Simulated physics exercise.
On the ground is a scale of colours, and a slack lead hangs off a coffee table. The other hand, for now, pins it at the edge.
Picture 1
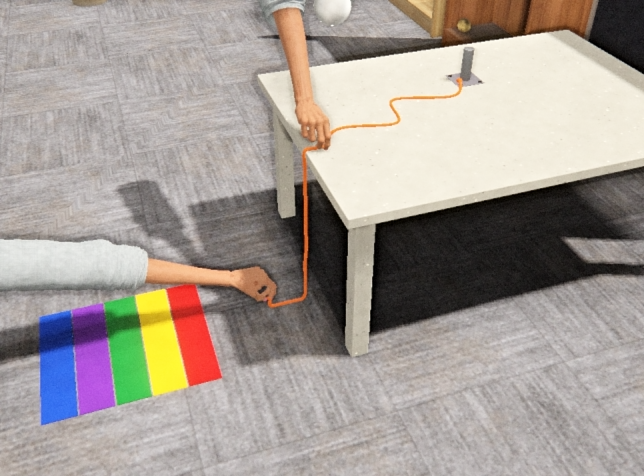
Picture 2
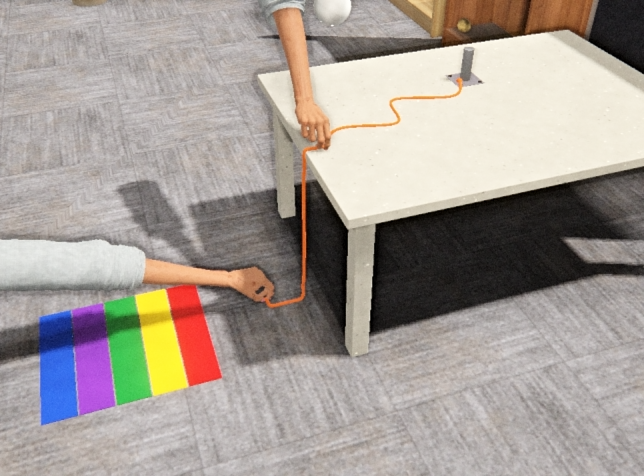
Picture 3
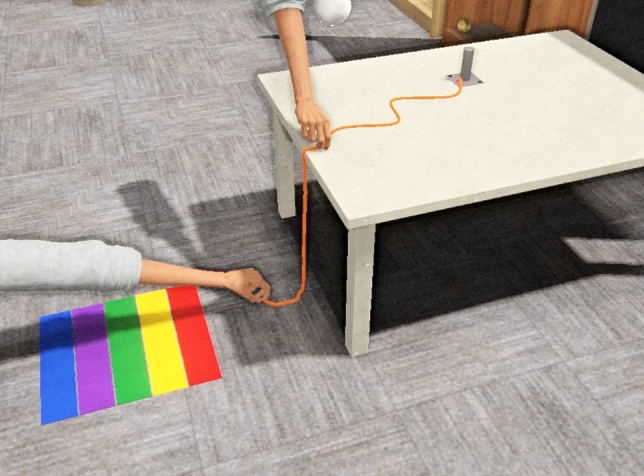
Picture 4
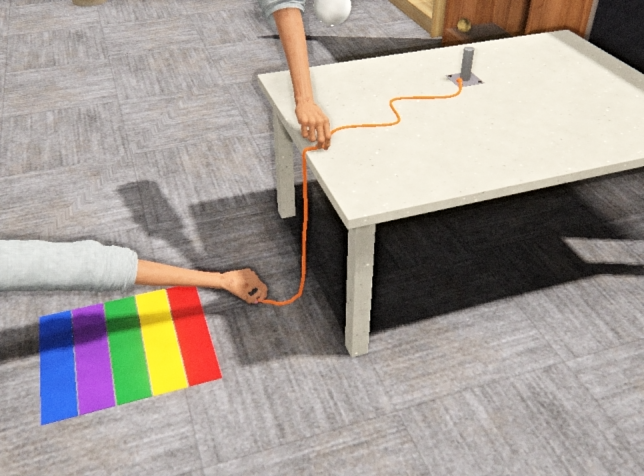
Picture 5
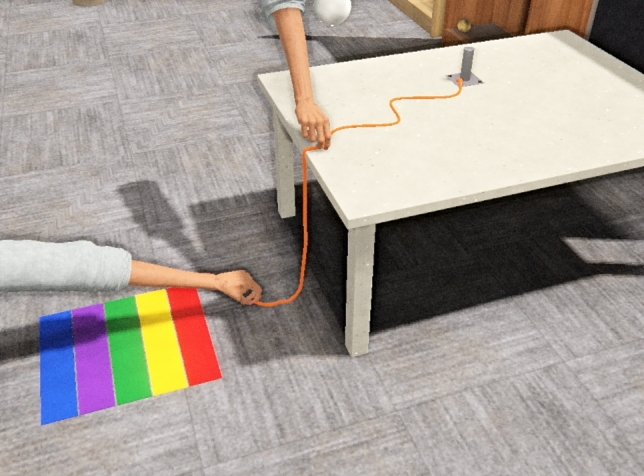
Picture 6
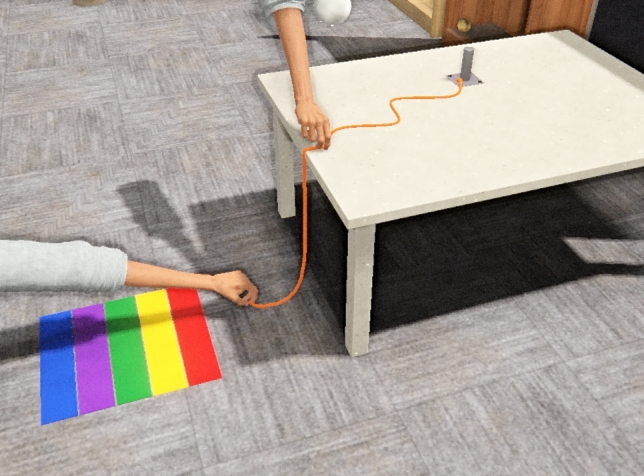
A hand slowly draws an orange cord's end slightly left while another pins it at the table edge.
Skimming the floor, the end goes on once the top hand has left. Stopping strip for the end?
Purple.
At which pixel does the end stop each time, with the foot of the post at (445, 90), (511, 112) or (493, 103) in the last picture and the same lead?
Somewhere near (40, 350), (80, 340) and (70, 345), in that order.
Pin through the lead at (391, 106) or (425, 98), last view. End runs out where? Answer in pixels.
First try at (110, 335), second at (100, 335).
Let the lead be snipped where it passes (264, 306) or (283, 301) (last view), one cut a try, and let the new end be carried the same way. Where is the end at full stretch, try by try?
First try near (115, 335), second near (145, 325).
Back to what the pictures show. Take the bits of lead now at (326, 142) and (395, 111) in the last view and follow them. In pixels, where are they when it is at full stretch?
First one: (274, 162); second one: (366, 116).
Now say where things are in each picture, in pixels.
The first frame shows end (268, 298); red (201, 363); yellow (167, 371); green (132, 380); purple (96, 389); blue (59, 399).
The second frame shows end (265, 298); lead through (455, 95) (390, 103) (360, 126) (307, 151) (304, 222) (304, 278).
The third frame shows end (262, 299).
The fourth frame shows end (258, 300); lead through (455, 95) (390, 103) (360, 126) (307, 151) (305, 221) (303, 278).
The fifth frame shows end (253, 301).
The sixth frame shows end (249, 302); lead through (455, 95) (390, 103) (360, 126) (307, 151) (305, 221) (301, 279).
Early on, end near (141, 327); over yellow.
Midway, end near (105, 336); over purple.
At the end of the slack, end near (82, 341); over purple. Over purple.
